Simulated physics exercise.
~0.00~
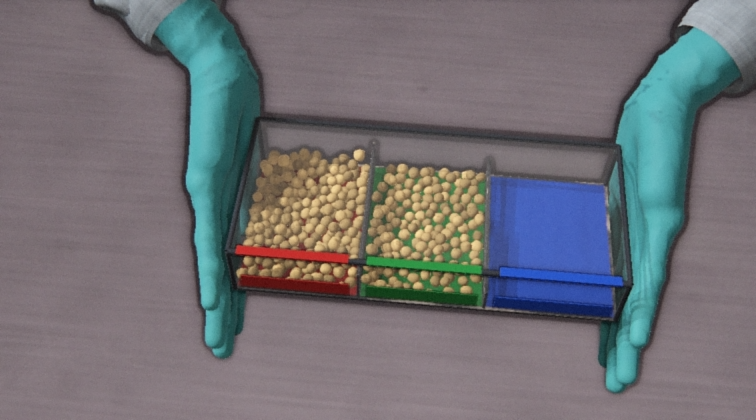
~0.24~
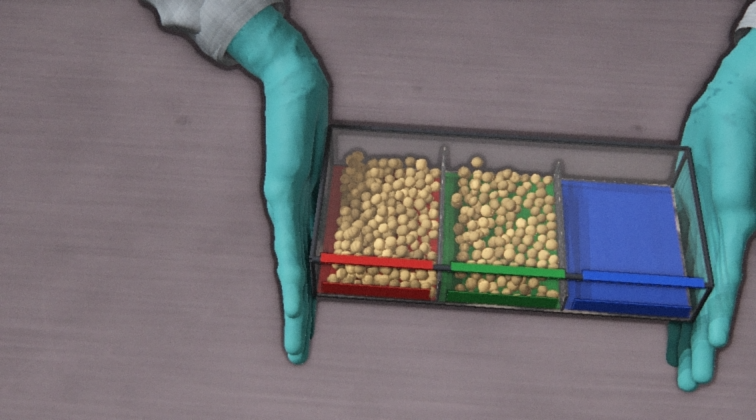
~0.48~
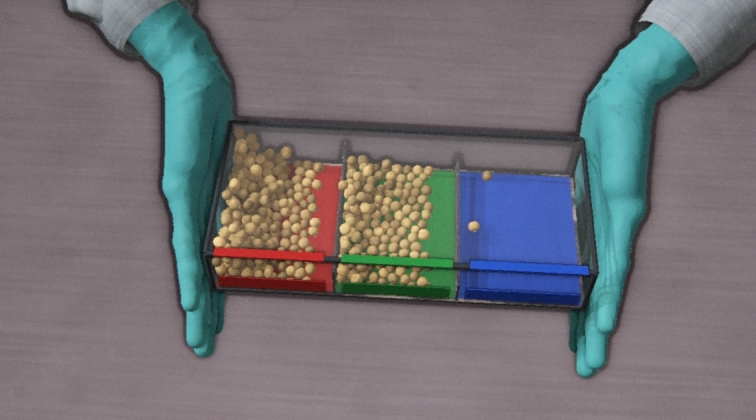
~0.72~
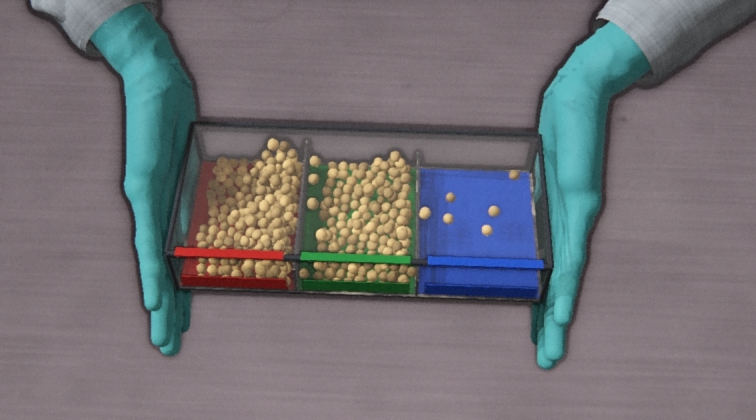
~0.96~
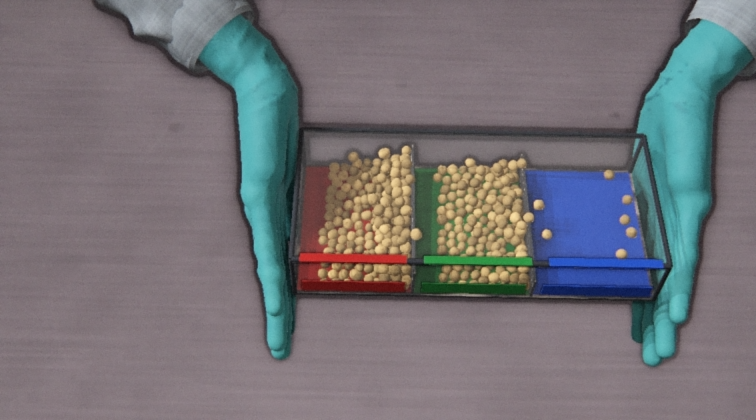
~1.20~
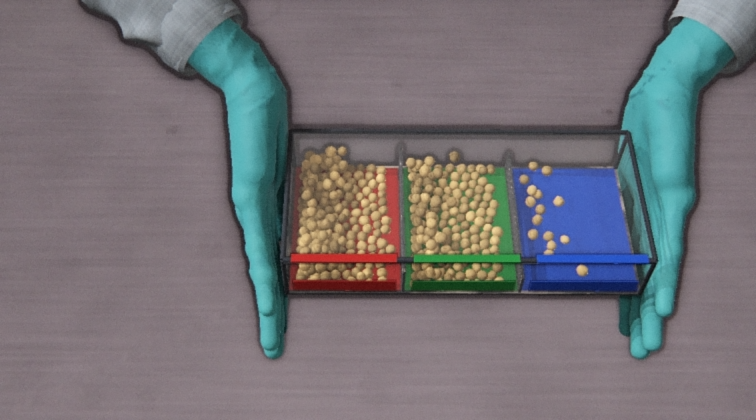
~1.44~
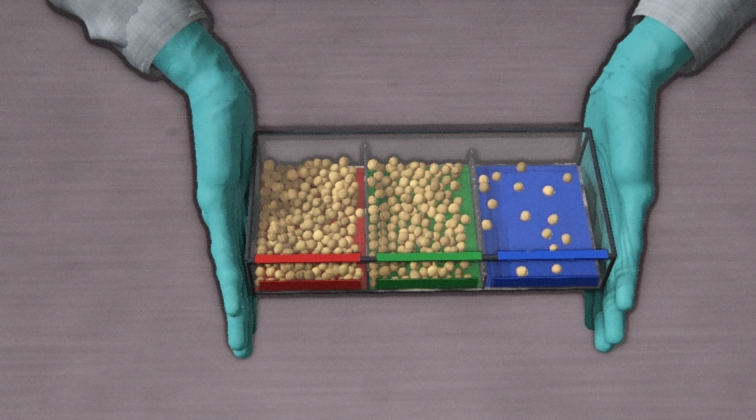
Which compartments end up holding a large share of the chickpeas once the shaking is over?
The red and green compartments each end up with a large share of the chickpeas. The blue one holds only a small share.
